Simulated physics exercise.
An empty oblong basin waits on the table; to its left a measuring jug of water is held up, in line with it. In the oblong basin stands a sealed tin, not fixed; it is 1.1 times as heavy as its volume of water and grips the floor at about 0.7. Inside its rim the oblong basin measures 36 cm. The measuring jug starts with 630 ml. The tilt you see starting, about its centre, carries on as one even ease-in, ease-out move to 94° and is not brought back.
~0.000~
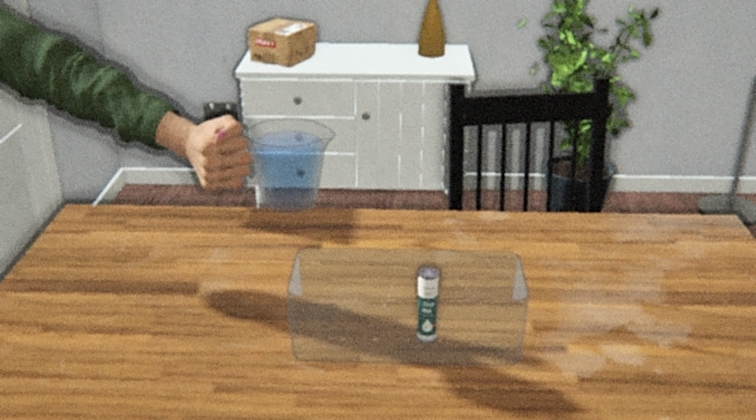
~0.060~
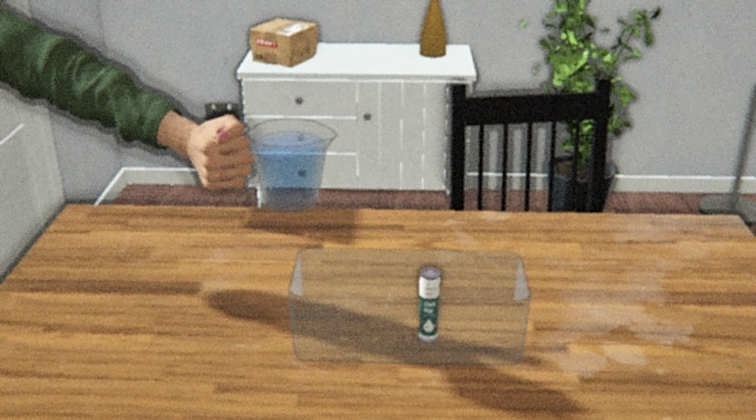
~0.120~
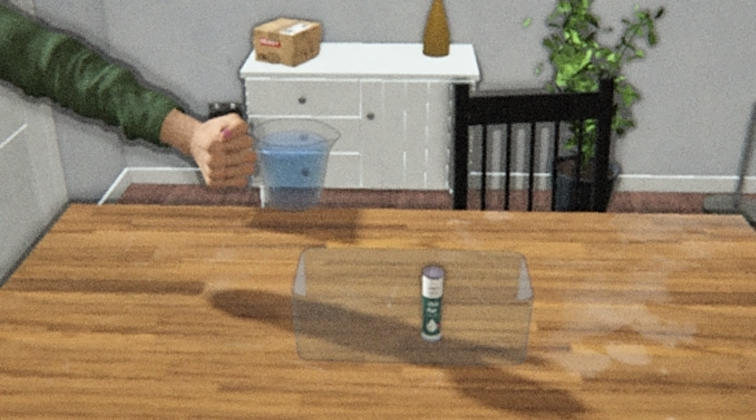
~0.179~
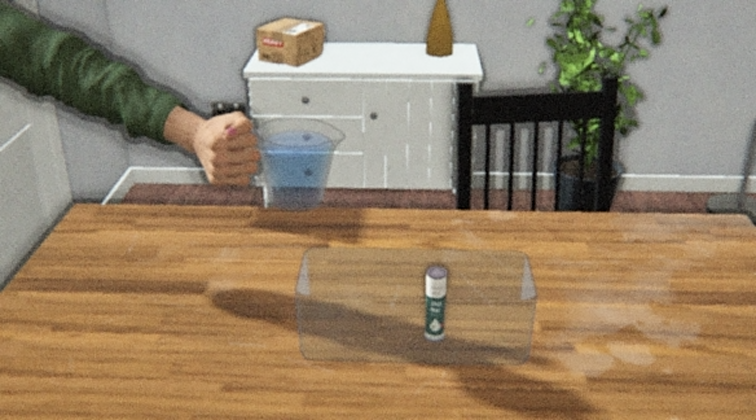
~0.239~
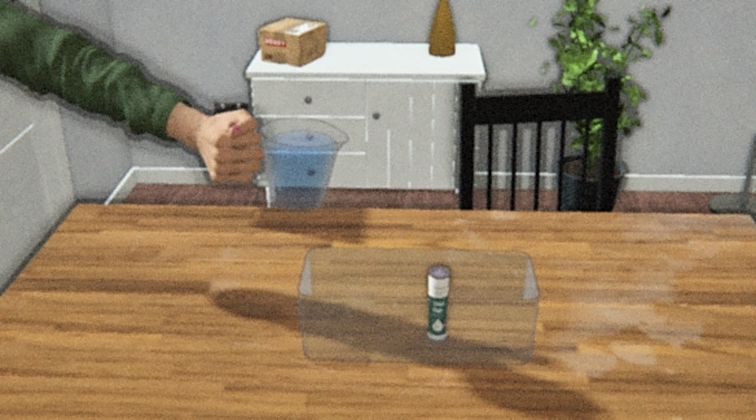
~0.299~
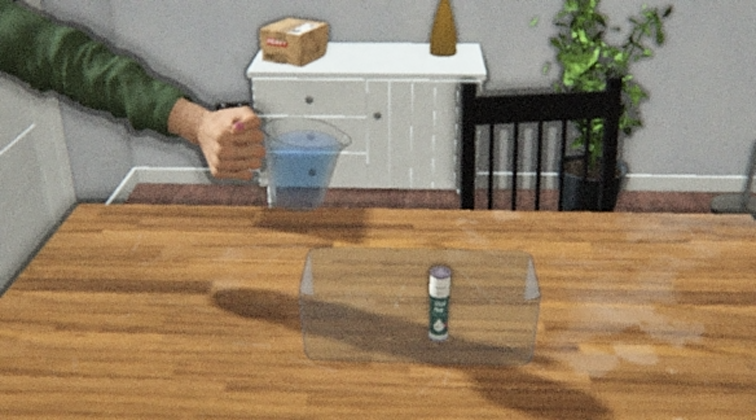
A hand holding a jug of blue water tilts it slightly rightward above a wooden table.
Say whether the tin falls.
The tin stays up.
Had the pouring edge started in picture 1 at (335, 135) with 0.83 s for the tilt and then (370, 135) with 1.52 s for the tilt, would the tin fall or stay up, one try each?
First it keeps standing; then it topples.
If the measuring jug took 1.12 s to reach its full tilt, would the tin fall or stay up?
Then it remains upright.
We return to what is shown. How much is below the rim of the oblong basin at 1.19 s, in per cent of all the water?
Some 50 per cent.
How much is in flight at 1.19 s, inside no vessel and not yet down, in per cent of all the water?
About 20 per cent.
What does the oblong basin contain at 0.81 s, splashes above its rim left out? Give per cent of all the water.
About 4 per cent.
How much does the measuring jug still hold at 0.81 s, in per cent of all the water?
Near 80 in a hundred.
Then, 0.81 s in, the tilt is 52° and 80 per cent is still to pour; the tin stands where it began.
Then, 1.19 s in, the tilt is 84° and 30 per cent is still to pour; the tin stands where it began.
Then, 1.59 s in, the tilt is 94° and 2 per cent is still to pour; the tin stands where it began.
Then, 2.02 s in, the tilt is 94° and 0 per cent is still to pour; the tin stands where it began.
Finally, the tin stands where it began.
